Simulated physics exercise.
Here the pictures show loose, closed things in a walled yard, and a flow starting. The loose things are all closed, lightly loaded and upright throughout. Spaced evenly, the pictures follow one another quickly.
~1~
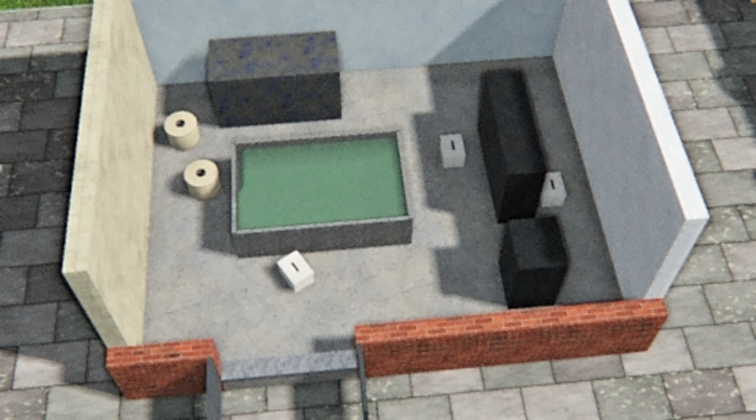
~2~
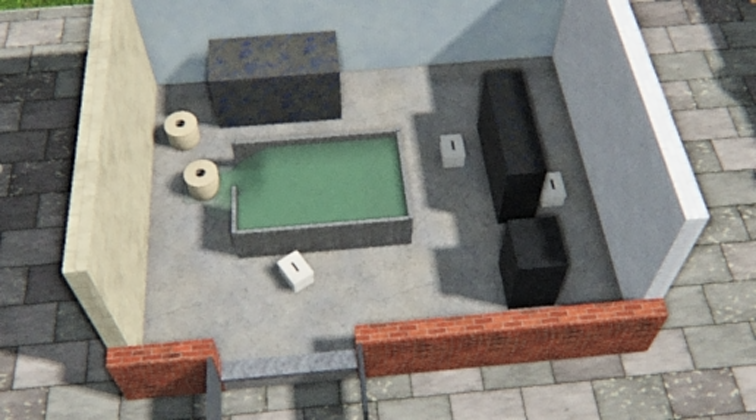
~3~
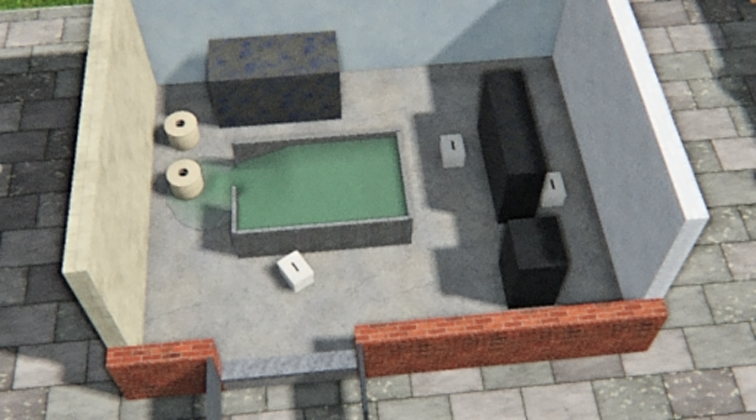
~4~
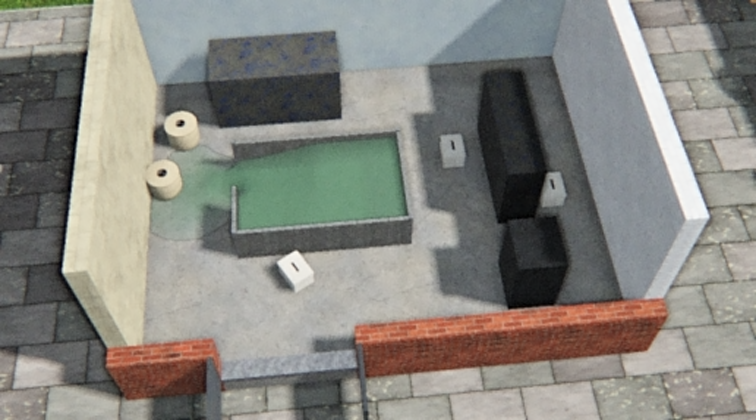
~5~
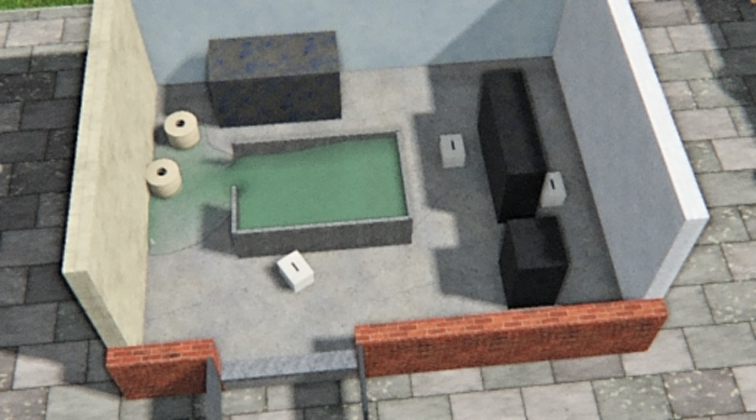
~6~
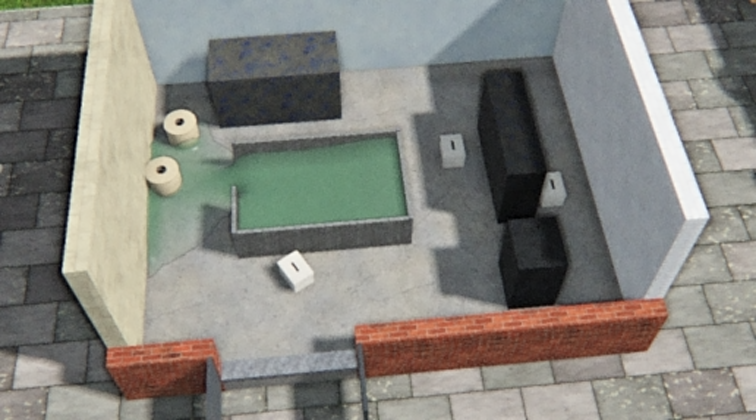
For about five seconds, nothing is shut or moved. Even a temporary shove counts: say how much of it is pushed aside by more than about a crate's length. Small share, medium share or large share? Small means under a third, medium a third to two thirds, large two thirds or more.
A medium share.
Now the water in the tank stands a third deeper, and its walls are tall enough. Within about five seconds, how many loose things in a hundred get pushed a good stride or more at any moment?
Close to 40 in a hundred, give or take.
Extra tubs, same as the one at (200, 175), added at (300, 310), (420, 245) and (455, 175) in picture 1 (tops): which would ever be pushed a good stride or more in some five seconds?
Displaced, stays put, stays put.
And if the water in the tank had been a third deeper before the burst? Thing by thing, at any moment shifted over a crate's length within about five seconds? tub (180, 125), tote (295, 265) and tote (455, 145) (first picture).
One: Passed the mark. Two: Stayed below the mark. Three: Stayed below the mark.
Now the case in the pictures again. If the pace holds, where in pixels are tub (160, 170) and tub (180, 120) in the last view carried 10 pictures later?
Look around pixels (200, 103) and (199, 75).
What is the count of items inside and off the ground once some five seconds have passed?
Counted: 2.
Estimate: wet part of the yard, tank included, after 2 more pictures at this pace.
My figure is about 20 percent.
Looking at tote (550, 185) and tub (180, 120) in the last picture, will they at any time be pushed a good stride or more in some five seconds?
The first: Doesn't reach it. The second: Reaches it.
A moment on, 1 of 5 are well off their spots; 1 afloat.
Next, 2 of 5 are well off their spots; 2 afloat.
Later, 0 of 5 are well off their spots; 2 afloat.
In the end, 1 of 5 are well off their spots, and 2 have been at some point; 2 afloat.
